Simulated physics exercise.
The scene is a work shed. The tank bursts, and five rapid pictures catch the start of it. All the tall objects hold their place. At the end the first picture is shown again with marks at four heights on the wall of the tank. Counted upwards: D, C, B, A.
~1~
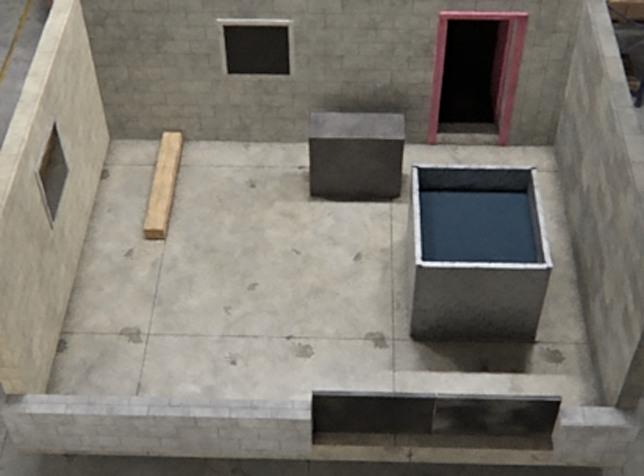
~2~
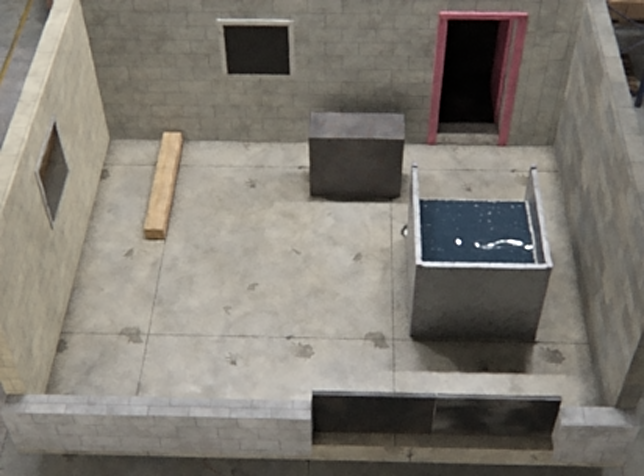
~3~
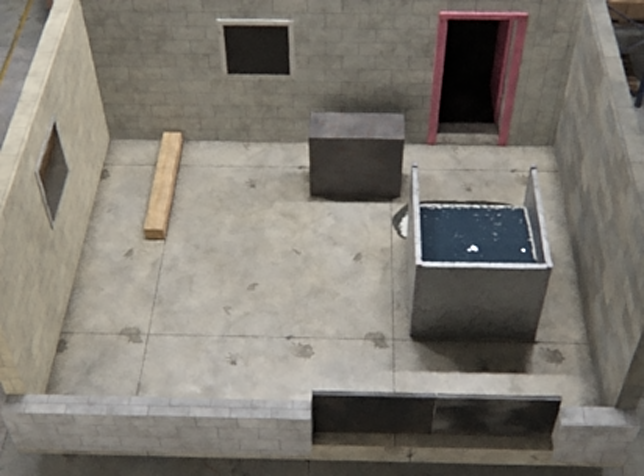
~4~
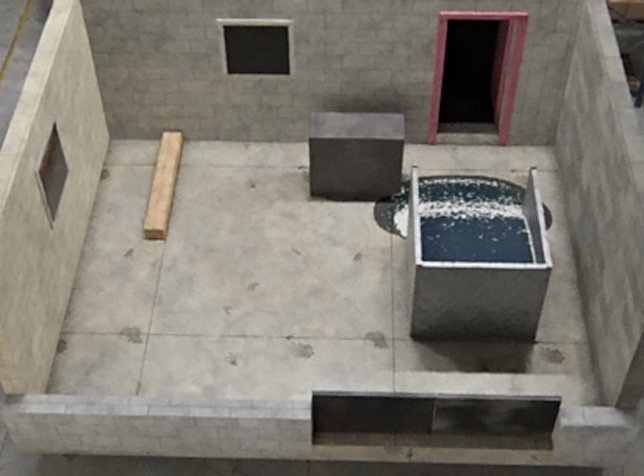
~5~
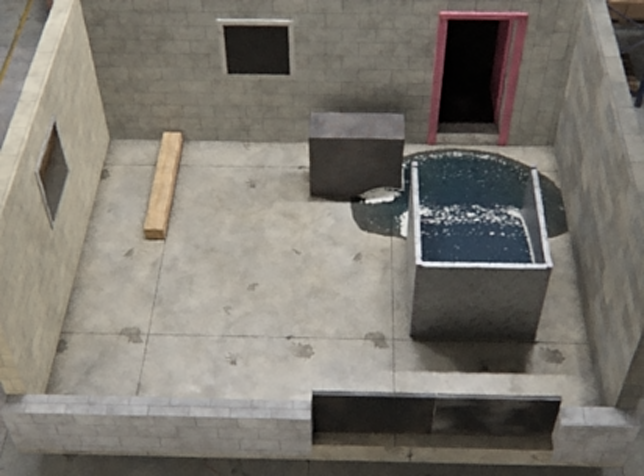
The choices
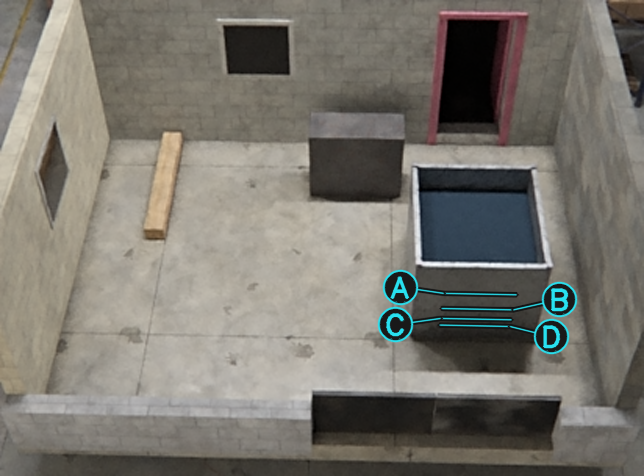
A roofless work shed with pale block walls and a concrete floor is seen from high above its front wall, the camera still. A grey tank of dark blue water stands at right, with a dark grey block, a pink doorway and a wooden beam beyond and to the left. The tank's back side opens, and foaming water pours out rearward, spreading across the floor around the block's base.
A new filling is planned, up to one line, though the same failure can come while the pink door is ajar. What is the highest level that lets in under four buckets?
Mark C just does it.
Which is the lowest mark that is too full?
B it is.
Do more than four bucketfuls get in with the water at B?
Yes, that goes wrong.
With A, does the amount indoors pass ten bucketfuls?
Yes, clearly.
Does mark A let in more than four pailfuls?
Yes, it does.
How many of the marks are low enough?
Two.
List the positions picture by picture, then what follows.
Water in the tank at rest, its middle at (476, 234); foot of the pink doorway at (467, 144); shut gate at (435, 401).
Water covers 2 % of the ground, its front hidden from here.
Water covers 4 % of the ground, its front hidden from here.
Water covers 8 % of the ground and shows as far out as (387, 219).
Water covers 13 % of the ground and shows as far out as (370, 223).
On the marked copy, A at (480, 294); B at (477, 309); C at (475, 319); D at (474, 325); from the bottom up D, C, B, A.
For mark A, dozens of bucketfuls pour in.
For mark B, about 9 bucketfuls get in.
For mark C, a splash gets over, under a bucket.
For mark D, nothing gets over.
